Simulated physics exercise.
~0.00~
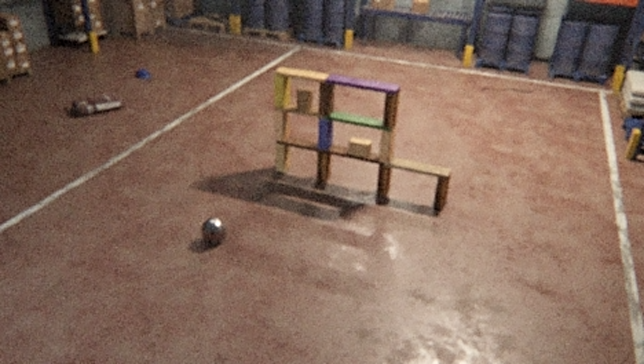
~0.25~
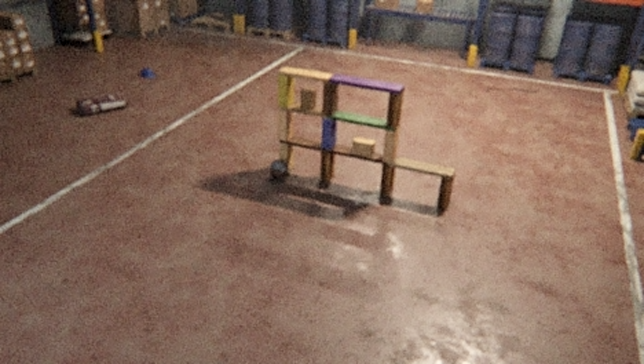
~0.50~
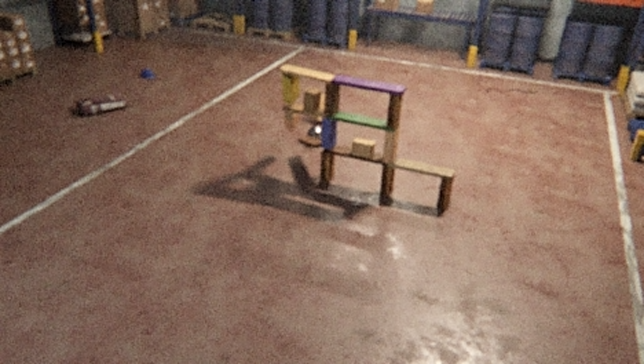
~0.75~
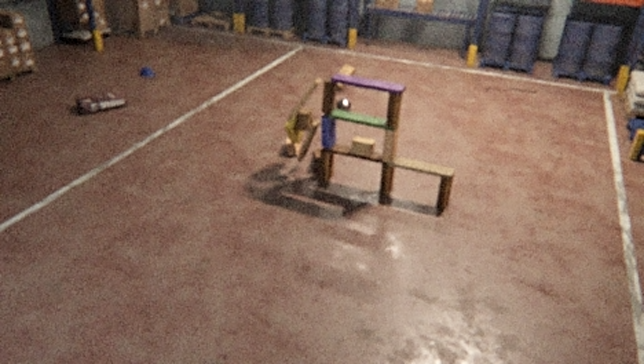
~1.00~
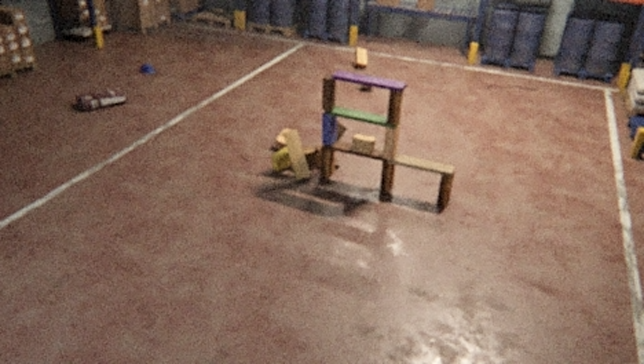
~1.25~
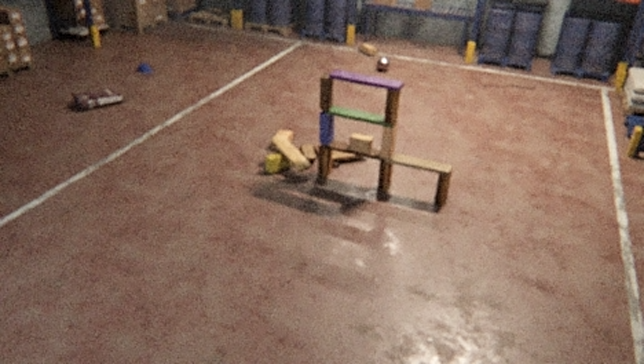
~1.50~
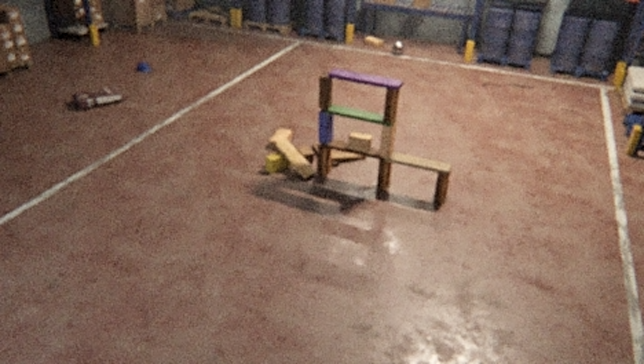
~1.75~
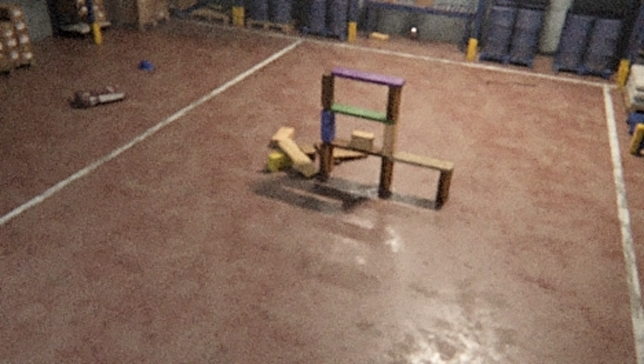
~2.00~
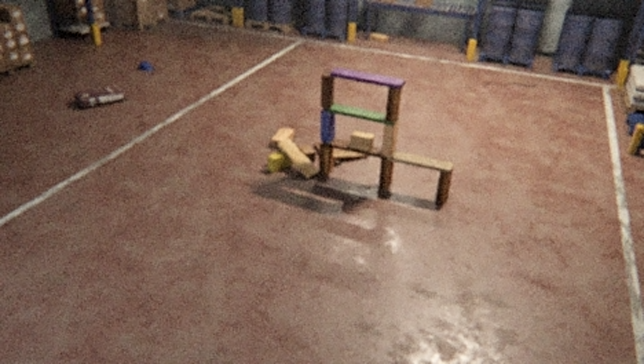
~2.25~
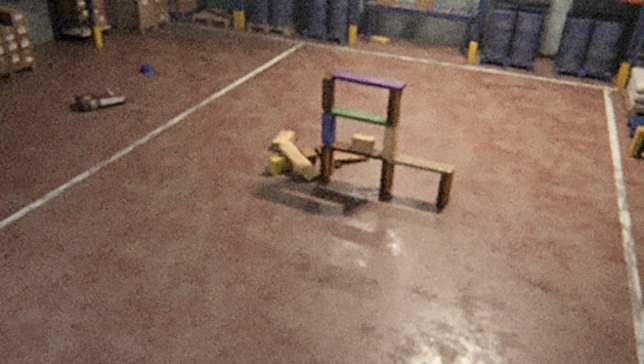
Warehouse floor with steel ball rolling into a block structure, toppling its yellow left side while the purple-topped section stays standing.
